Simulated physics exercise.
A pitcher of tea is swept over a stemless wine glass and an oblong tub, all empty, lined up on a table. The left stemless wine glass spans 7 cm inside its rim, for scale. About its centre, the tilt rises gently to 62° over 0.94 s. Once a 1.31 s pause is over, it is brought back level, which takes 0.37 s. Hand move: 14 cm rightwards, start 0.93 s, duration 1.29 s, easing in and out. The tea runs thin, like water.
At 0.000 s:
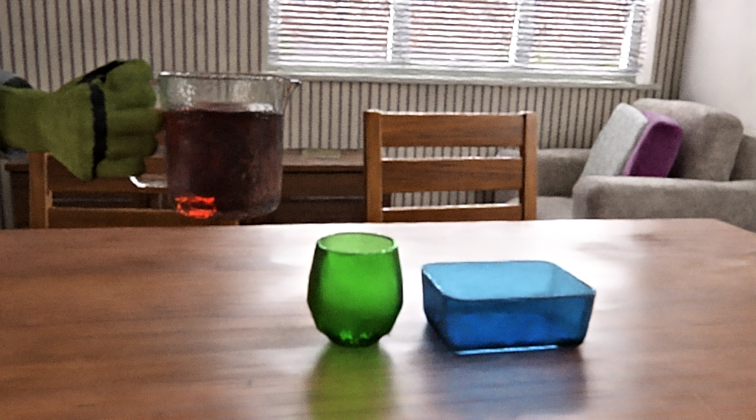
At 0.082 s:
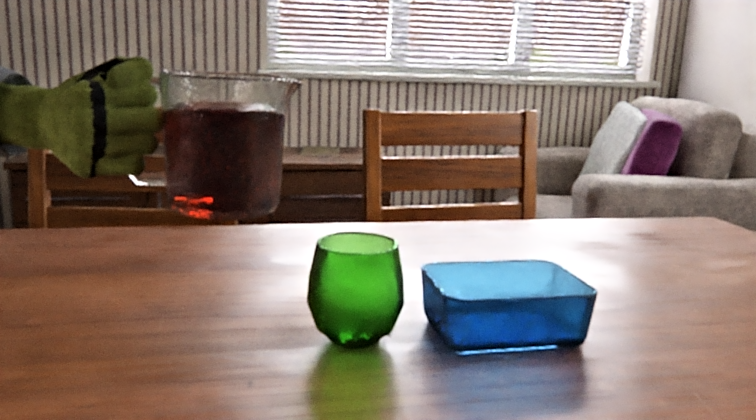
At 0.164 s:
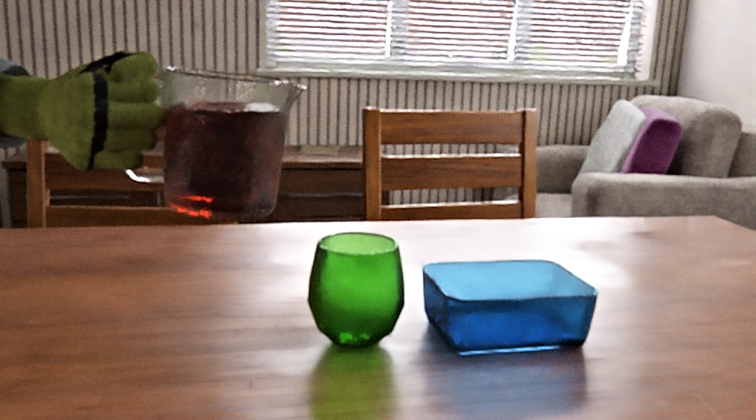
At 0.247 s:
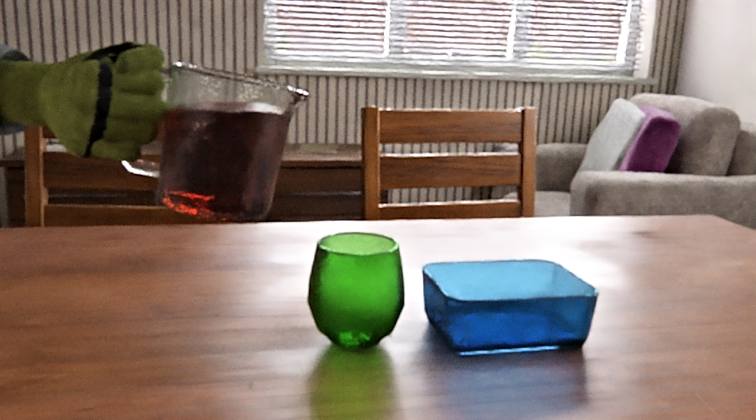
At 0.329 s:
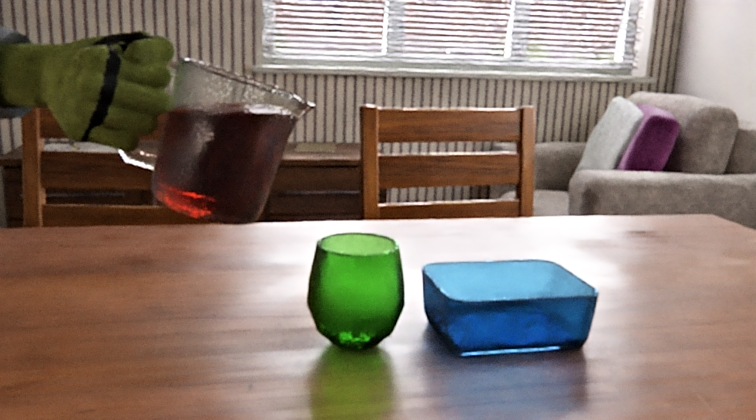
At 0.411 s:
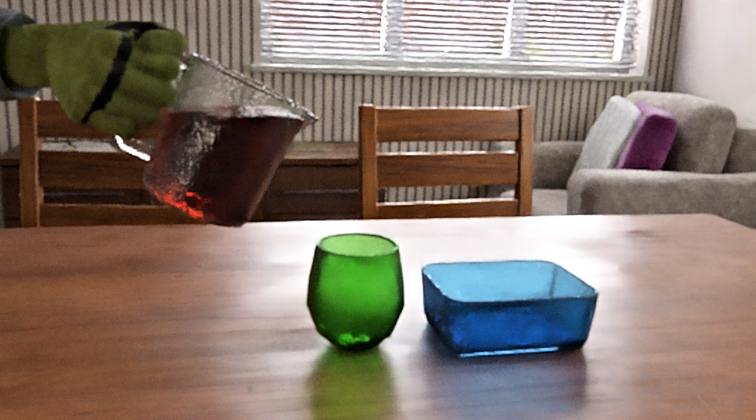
A green-gloved hand holds a clear glass pitcher of dark reddish tea almost upright, beyond a green stemless glass and a blue oblong tub on a wooden table. The hand gradually tilts the pitcher to the right, its spout dipping while the tea shifts toward it, and the two vessels stay still.
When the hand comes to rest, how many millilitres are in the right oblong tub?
About 90 ml.
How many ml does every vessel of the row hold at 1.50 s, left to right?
The left one holds around 290 ml while the right one holds around 0 ml.
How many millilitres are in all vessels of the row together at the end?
Roughly 380 ml in total.
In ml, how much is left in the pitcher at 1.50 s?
310 ml.
Then, 1.04 s in, the tilt is 62° and from the left they hold 175 ml, 0 ml, the pitcher 405 ml, and 0 ml is on the table.
Then, 1.50 s in, the tilt is 62° and from the left they hold 285 ml, 0 ml, the pitcher 310 ml, and 10 ml is on the table.
Then, 1.98 s in, the tilt is 62° and from the left they hold 285 ml, 45 ml, the pitcher 250 ml, and 30 ml is on the table.
Then, 2.51 s in, the tilt is 13° and from the left they hold 285 ml, 90 ml, the pitcher 215 ml, and 40 ml is on the table.
Finally, from the left they hold 285 ml, 90 ml, the pitcher 215 ml, and 40 ml is on the table.
